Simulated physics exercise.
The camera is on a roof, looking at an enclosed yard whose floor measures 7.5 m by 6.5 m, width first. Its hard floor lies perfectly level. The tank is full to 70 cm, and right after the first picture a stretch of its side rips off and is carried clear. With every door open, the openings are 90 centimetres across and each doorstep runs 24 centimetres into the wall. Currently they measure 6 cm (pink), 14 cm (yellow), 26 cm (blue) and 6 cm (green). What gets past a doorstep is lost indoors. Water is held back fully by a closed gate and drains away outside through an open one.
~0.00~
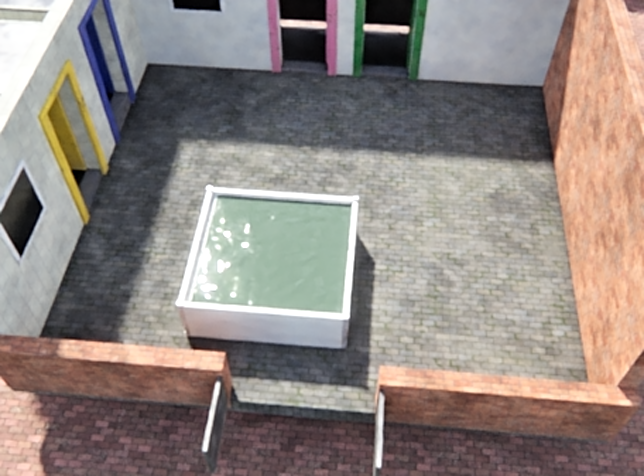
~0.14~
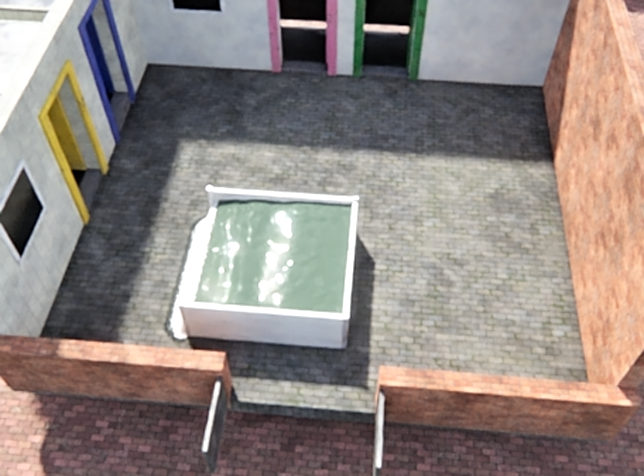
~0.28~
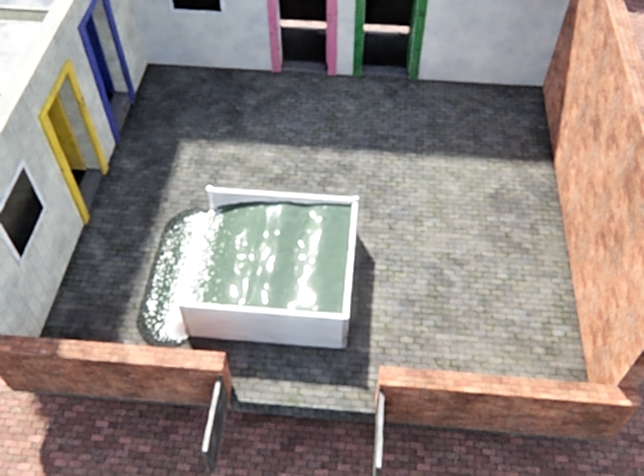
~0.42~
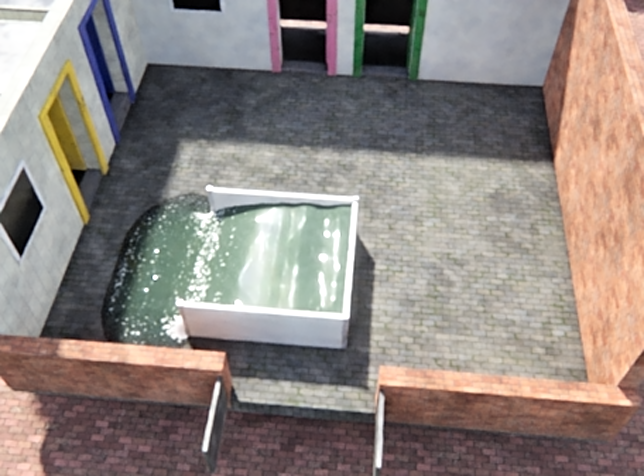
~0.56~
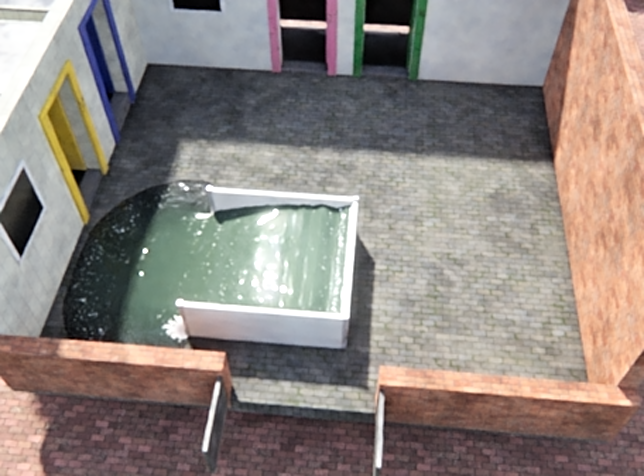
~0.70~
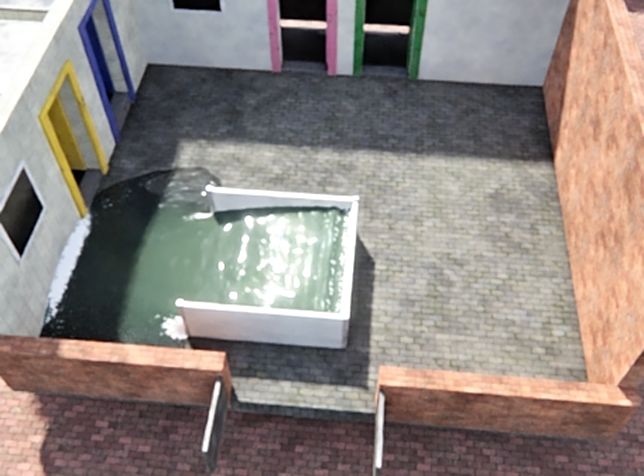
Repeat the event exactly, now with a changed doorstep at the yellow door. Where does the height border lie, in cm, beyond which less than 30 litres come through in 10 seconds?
It lies at roughly 24 cm.
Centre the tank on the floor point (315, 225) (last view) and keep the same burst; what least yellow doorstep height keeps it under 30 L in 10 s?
Roughly 34 cm is needed.
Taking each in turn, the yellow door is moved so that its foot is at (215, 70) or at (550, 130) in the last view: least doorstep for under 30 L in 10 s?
Roughly 16 and 8.0 cm.
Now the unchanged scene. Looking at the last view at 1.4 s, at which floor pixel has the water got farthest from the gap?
Pixel close to (123, 127).
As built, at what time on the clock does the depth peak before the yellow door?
The depth peaks at about 1.8 seconds.
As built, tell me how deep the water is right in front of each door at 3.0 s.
In cm: Pink 0, yellow 23, blue 11, green 0.
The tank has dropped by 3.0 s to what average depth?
The mean depth is roughly 15 cm.
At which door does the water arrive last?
Last: Green.
After 1.4 s water covers 20 % of the floor, deepest (52 cm) near (34, 354); 28 cm at the yellow door, 19 litres in over its 14 cm doorstep.
After 3.0 s water covers 30 % of the floor, deepest (32 cm) near (29, 365); 23 cm at the yellow door, 112 litres in over its 14 cm doorstep.
After 10.0 s water covers 95 % of the floor, deepest (10 cm) near (511, 117); 7 cm at the yellow door, 131 litres in over its 14 cm doorstep.
At the yellow door as built, the water arrived by 0.8 s and peaked near 30 cm at 1.8 s.
Run again over the same 10 s with other heights there, 41 litres in over 22 cm, 17 litres over 26 cm. The limit of 30 litres is kept from about 24 cm up.
